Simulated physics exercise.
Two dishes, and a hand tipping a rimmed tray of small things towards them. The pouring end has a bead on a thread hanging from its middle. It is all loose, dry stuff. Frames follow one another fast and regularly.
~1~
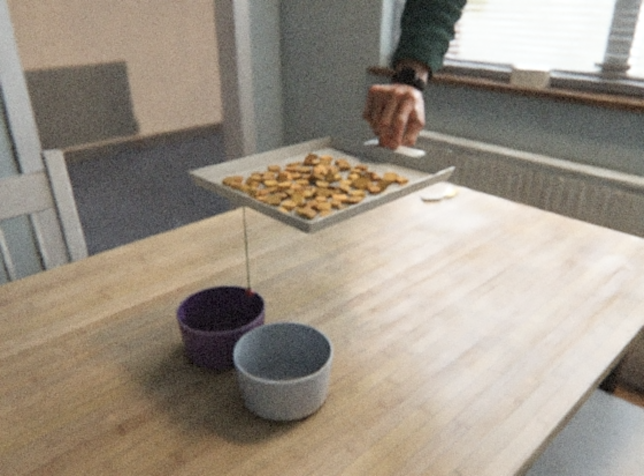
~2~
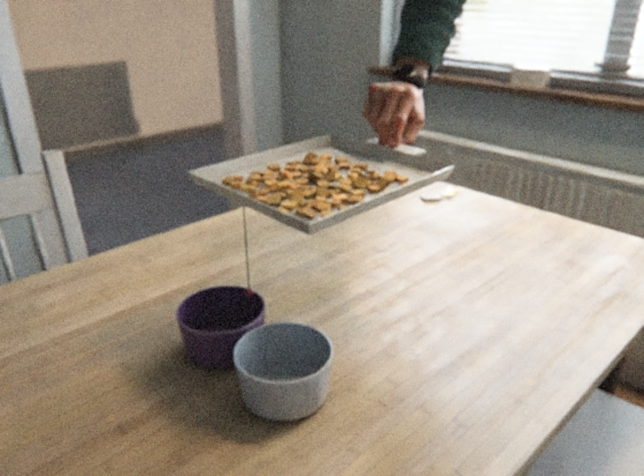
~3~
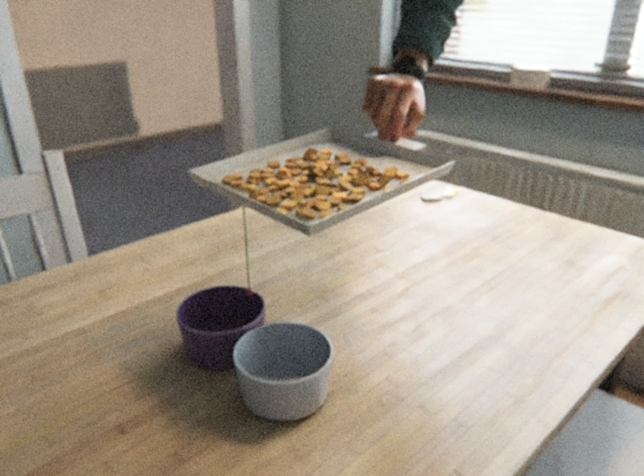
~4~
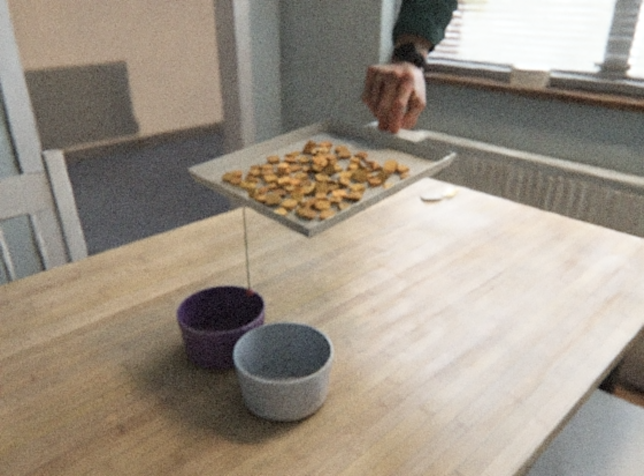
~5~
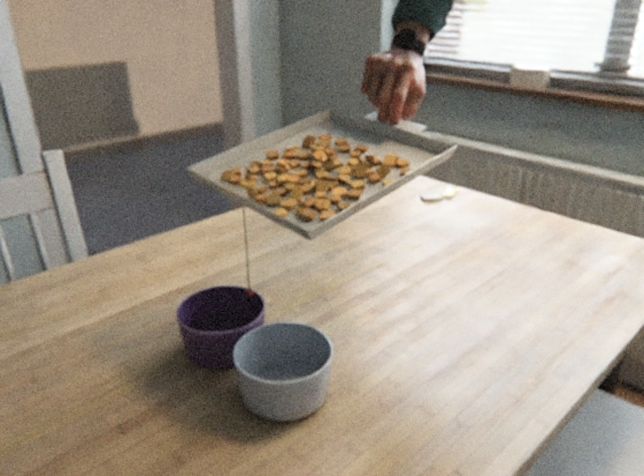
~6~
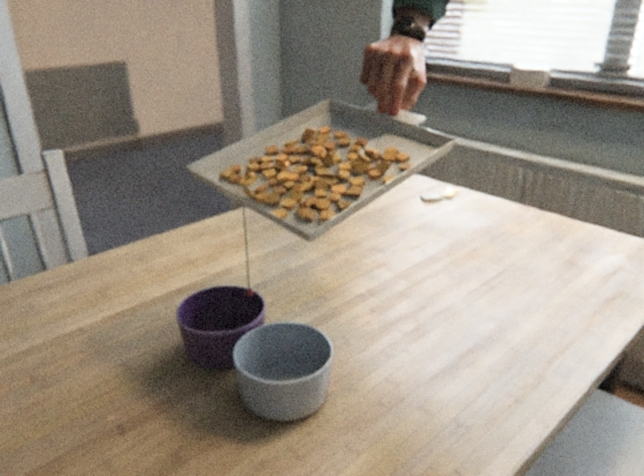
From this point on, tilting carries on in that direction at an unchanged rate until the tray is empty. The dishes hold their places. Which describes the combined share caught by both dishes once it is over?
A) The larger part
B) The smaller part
The larger part.
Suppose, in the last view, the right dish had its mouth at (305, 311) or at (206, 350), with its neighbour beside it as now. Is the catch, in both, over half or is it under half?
Result, first place: Not as much as half; second place: Not as much as half.
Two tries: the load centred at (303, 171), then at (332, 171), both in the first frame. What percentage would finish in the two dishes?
Near 90 and 90 percent respectively.
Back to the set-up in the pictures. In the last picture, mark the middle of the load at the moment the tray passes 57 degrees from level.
The middle of the pieces sits at roughly (286, 193).
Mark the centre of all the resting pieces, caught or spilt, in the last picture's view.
Around (285, 379).
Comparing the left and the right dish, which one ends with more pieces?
The one to the right is fuller.
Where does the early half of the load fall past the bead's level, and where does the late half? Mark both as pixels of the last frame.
Starting near (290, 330), moving on to near (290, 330).
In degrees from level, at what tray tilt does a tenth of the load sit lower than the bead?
That would be about 75 degrees from level.
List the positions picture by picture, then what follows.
In the first frame, corners of the pouring end at (195, 172) and (309, 220), level; middle of the load at (320, 182), cereal squares; left dish at (185, 341); right dish at (245, 390); bead on its thread at (249, 292).
In the second frame, corners of the pouring end at (194, 171) and (309, 220), level; middle of the load at (320, 181).
In the third frame, corners of the pouring end at (194, 170) and (309, 222), tipped barely, lowest at the right corner; middle of the load at (319, 179).
In the fourth frame, corners of the pouring end at (193, 169) and (309, 224), tipped a little, lowest at the right corner; middle of the load at (319, 175).
In the fifth frame, corners of the pouring end at (193, 167) and (309, 227), tipped a little, lowest at the right corner; middle of the load at (319, 171).
In the sixth frame, corners of the pouring end at (192, 166) and (309, 229), tipped a little, lowest at the right corner; middle of the load at (318, 167); left dish at (185, 341); right dish at (245, 390).
Soon, tray tipped steeply; nearly all on the tray; a stray few in the right dish; a stray few in the air.
A while on, tray tipped right over; a small part on the tray; about two thirds in the right dish; a small part in the left dish; a small part outside both; a small part in the air.
Towards the end, tray tipped past a quarter turn; most in the right dish; a small part in the left dish; a small part outside both.
Finally, tray tipped past a quarter turn; most in the right dish; a small part in the left dish; a small part outside both.
